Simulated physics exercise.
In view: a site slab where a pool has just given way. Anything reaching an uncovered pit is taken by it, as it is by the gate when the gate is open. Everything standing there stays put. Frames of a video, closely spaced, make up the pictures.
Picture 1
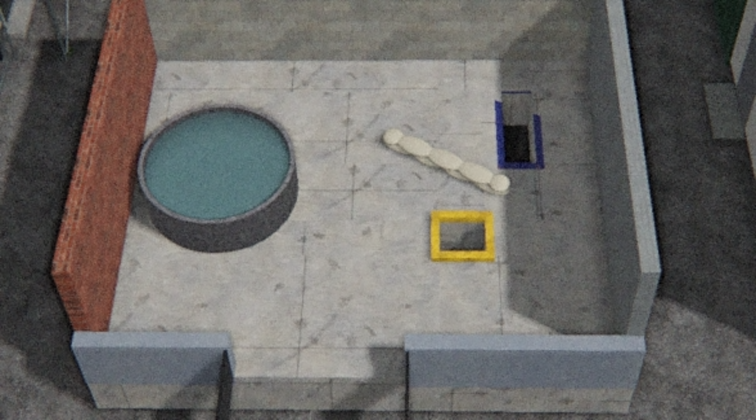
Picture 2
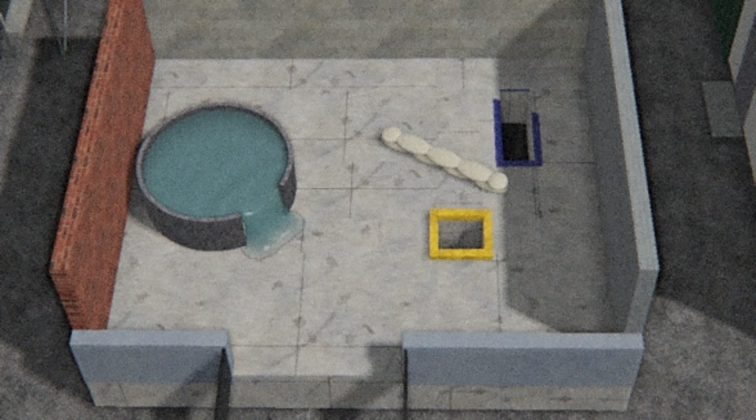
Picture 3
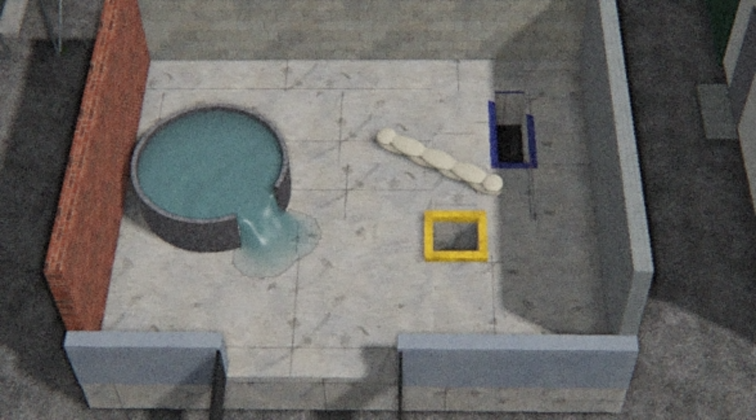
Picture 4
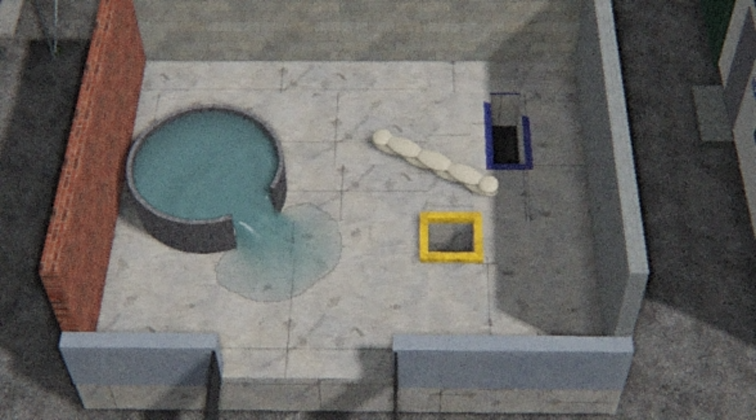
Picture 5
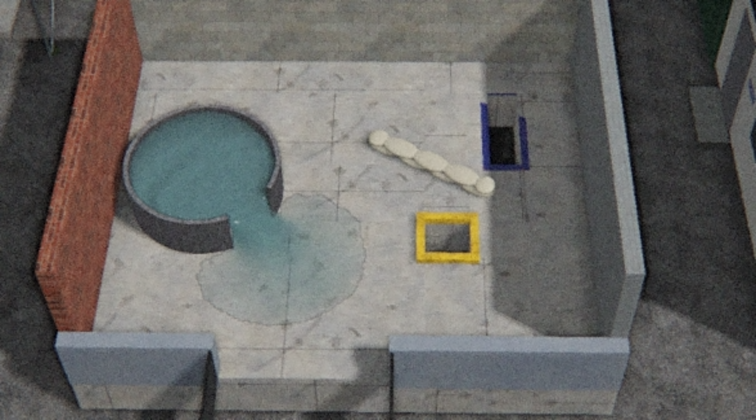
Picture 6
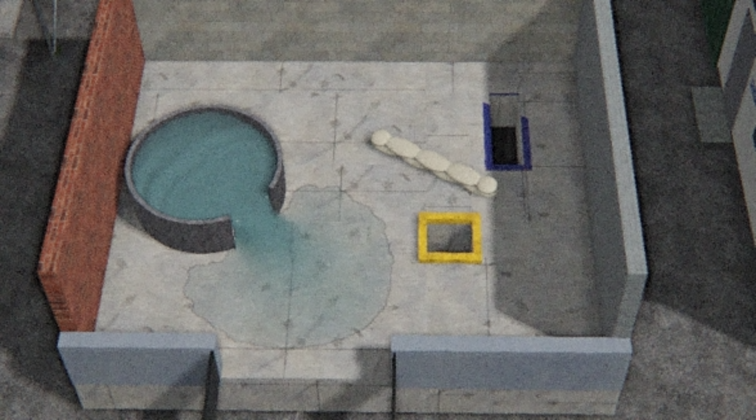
A round tank of teal water stood whole on a walled slab, then opened at its lower right side, and water poured out and spread across the pale floor in a widening puddle.
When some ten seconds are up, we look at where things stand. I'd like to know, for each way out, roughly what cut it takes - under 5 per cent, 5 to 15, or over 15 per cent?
Outcome: The gate is left holding a hefty amount - past fifteen per cent; the yellow pit is left holding a tiny amount - below five per cent; the blue pit is left holding a modest amount - five to fifteen per cent.
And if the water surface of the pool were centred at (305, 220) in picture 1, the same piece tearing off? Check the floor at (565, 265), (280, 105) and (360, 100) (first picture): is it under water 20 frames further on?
Checking the three spots, I get swamped, high and dry, high and dry.
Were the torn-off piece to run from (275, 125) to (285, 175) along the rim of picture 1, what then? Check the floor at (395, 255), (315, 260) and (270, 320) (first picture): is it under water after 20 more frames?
Listed in order, they come out sitting in a pool, without a puddle and without a puddle.
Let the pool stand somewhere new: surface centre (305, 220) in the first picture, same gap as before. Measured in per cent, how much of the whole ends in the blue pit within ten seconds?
So the blue pit gets 15 in a hundred.
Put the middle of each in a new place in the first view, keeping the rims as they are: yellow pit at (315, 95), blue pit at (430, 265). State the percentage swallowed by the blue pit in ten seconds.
Blue: About 25 %.
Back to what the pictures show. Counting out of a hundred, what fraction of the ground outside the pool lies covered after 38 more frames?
That works out at 55 %.
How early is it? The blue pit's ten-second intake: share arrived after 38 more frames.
About 30 per cent.
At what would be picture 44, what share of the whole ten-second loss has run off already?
Approximately 70 %.
A moment on, water covers 25 % of the floor; the gate 2 %, the yellow pit 0 %, the blue pit 0 %.
Next, water covers 35 % of the floor; the gate 9 %, the yellow pit 1 %, the blue pit 0 %.
Then, water covers 40 % of the floor; the gate 17 %, the yellow pit 1 %, the blue pit 0 %.
Later, water covers 55 % of the floor; the gate 27 %, the yellow pit 1 %, the blue pit 2 %.
In the end, water covers 70 % of the floor; the gate 35 %, the yellow pit 1 %, the blue pit 7 %.
